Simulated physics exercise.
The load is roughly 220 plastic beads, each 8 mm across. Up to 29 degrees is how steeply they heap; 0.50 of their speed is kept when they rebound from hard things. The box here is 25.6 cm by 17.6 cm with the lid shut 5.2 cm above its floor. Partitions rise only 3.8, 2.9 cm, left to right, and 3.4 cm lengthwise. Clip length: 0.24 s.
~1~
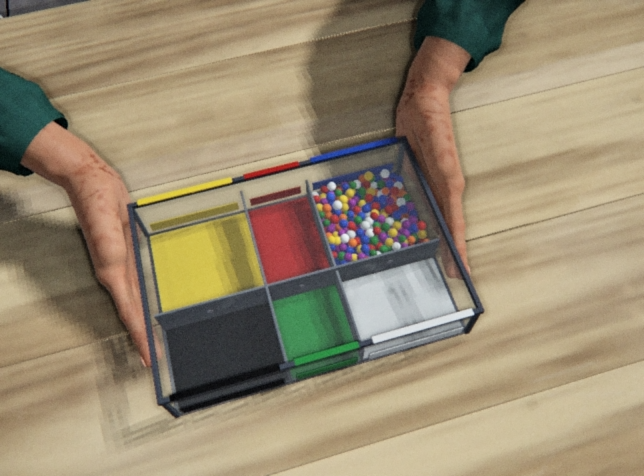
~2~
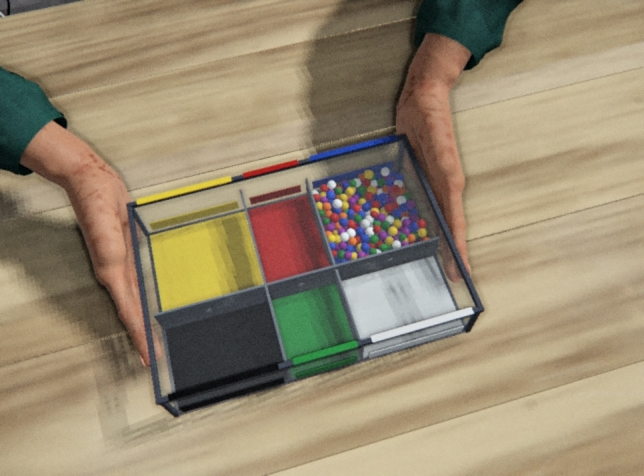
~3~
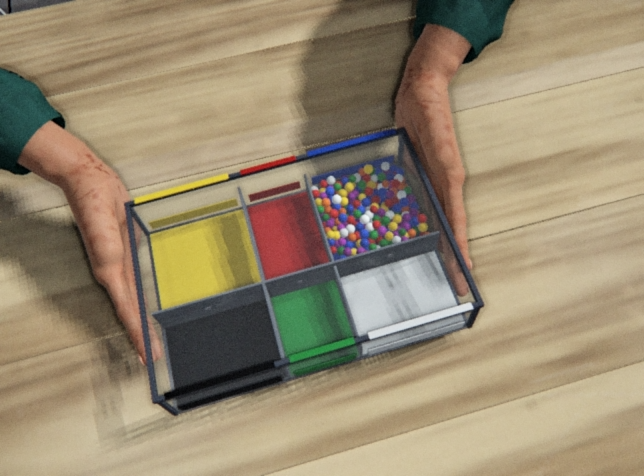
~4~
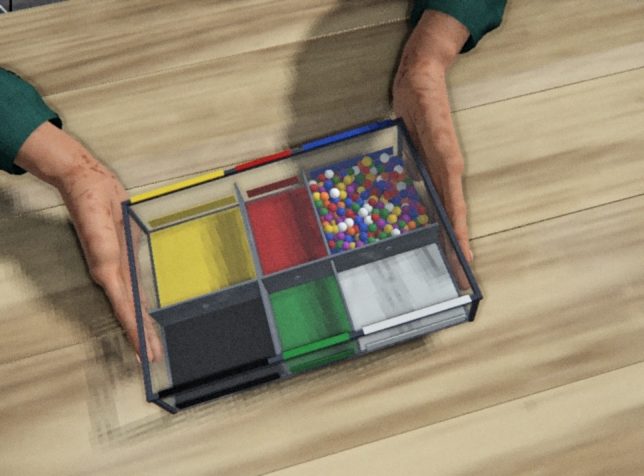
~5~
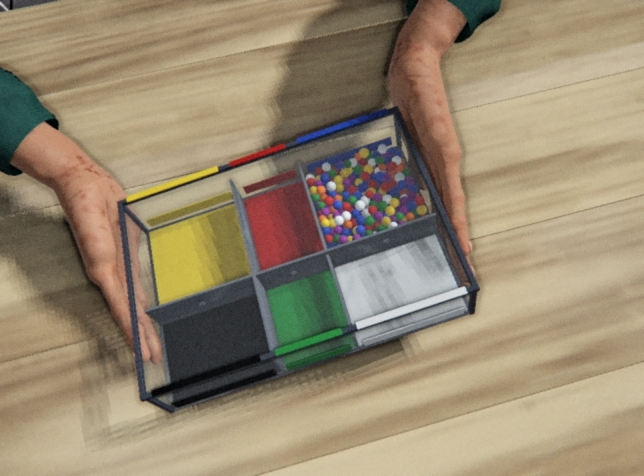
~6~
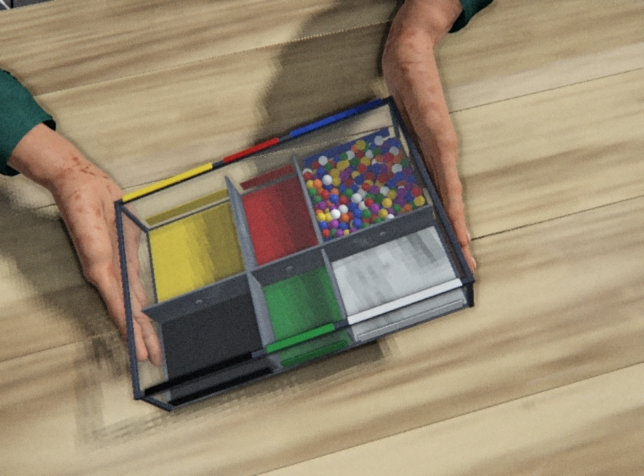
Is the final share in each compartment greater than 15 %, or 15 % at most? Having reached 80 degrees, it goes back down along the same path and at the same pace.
Red compartment: Greater than 15 %, blue compartment: Greater than 15 %, green compartment: 15 % at most, yellow compartment: Greater than 15 %, white compartment: 15 % at most, black compartment: 15 % at most.
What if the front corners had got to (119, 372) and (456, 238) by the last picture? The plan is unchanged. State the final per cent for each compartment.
Red 40; blue 50; green 0; yellow 10; white 0; black 0.
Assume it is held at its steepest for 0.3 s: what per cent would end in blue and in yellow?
In per cent: Blue 45; yellow 35.
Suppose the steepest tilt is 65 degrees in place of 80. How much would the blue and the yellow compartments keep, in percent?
Result - blue at 80 percent, yellow at 5 percent.
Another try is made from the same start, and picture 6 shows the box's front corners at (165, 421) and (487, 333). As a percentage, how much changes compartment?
It comes to around 35 per cent in that case.
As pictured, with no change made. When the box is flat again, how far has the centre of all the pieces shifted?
Net shift: Approx. 8.5 cm.
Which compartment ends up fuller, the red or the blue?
The larger amount is in the blue one.
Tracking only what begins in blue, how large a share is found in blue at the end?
My estimate is roughly 50 percent.
Then, 1.02 s after the last picture, tilt 80 degrees; red 15 %, blue 80 %, yellow 5 %.
Then, 1.69 s after the last picture, tilt 36 degrees; red 30 %, blue 50 %, yellow 20 %.
Then, 2.41 s after the last picture, tilt 0 degrees; red 30 %, blue 50 %, yellow 20 %.
In the end, red 30 %, blue 50 %, green 0 %, yellow 20 %, white 0 %, black 0 %.
